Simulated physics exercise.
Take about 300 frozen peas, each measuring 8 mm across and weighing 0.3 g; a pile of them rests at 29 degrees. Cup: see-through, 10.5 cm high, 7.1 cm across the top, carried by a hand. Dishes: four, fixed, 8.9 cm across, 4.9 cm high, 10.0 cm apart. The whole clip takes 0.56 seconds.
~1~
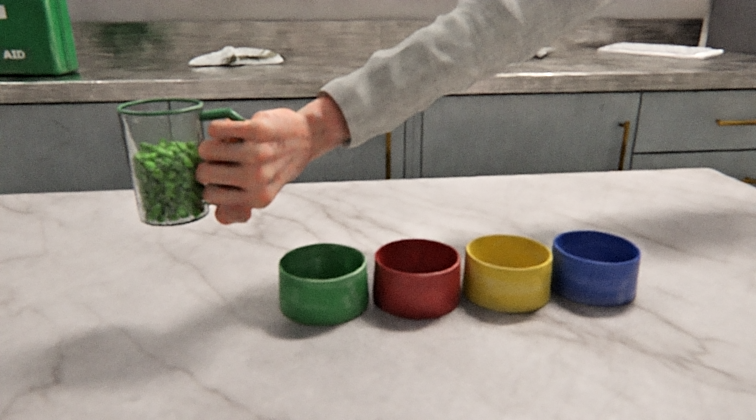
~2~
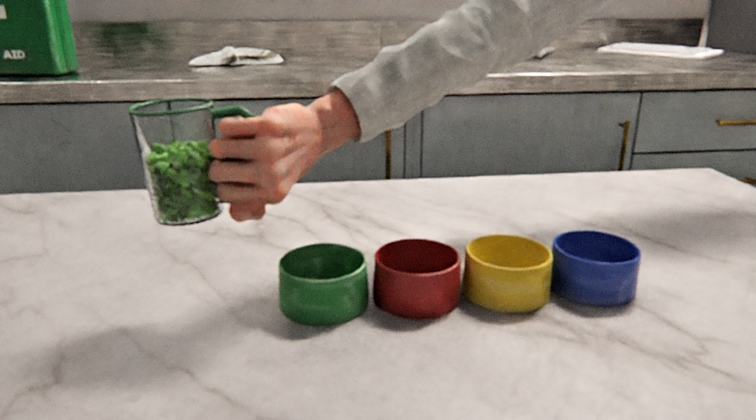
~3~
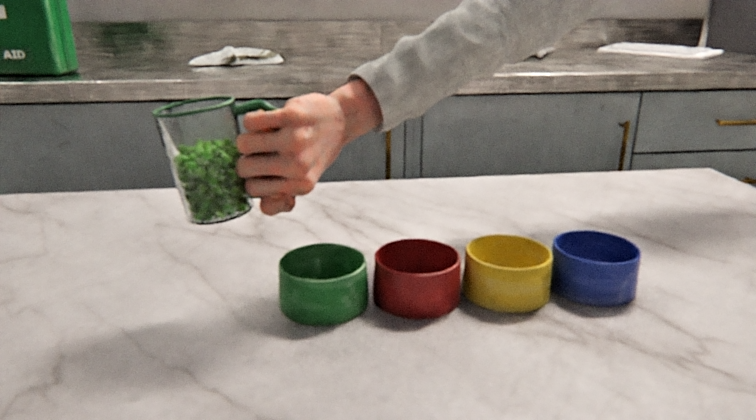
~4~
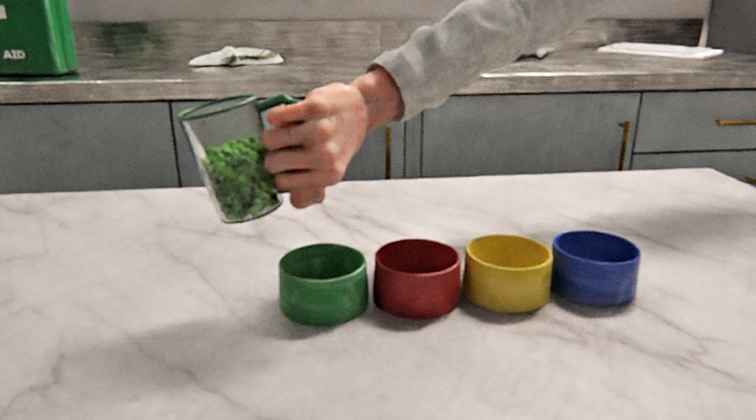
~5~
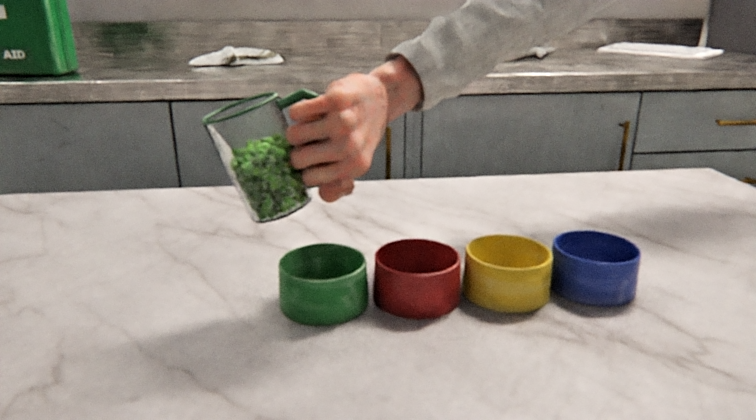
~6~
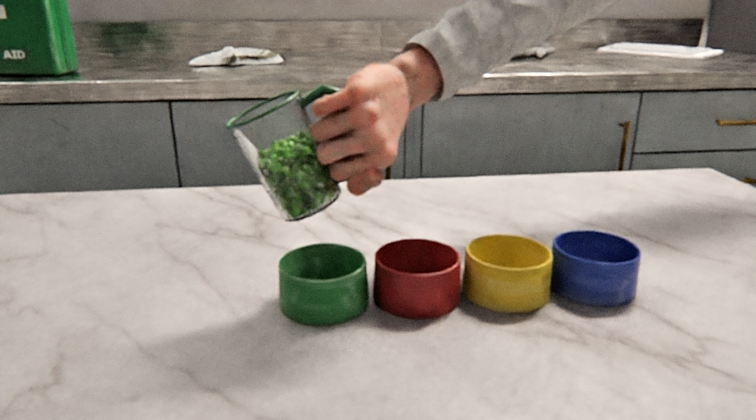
On a marble kitchen counter, a hand carried a clear cup of green peas rightward toward a row of green, red, yellow and blue dishes, gradually tilting it to the left along the way.
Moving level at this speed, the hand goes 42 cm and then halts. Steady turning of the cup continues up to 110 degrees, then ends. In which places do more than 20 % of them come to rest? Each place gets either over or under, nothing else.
Here is the list: Red under, blue under, green under, yellow over, counter under.
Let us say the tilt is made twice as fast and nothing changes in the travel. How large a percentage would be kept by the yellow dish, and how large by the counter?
Then the yellow dish would get 20 and the counter 10.
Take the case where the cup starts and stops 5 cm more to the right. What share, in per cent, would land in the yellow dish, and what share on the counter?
Result - yellow 40 / counter 30.
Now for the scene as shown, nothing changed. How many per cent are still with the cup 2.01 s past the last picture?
Roughly 40 per cent.
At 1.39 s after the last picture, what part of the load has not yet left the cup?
About 100 per cent.
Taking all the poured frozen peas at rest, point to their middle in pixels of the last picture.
Centre at rest, approx.: (503, 272) px.
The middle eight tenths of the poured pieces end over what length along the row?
Roughly 5 cm of the row.
Then, 0.83 s after the last picture, tilt 64 degrees; cup holds 100 %.
Then, 1.39 s after the last picture, tilt 91 degrees; cup holds 100 %.
Then, 2.01 s after the last picture, tilt 110 degrees; cup holds 40 %, yellow 50 %.
In the end, red 0 %, blue 0 %, green 0 %, yellow 100 %, counter 0 %.
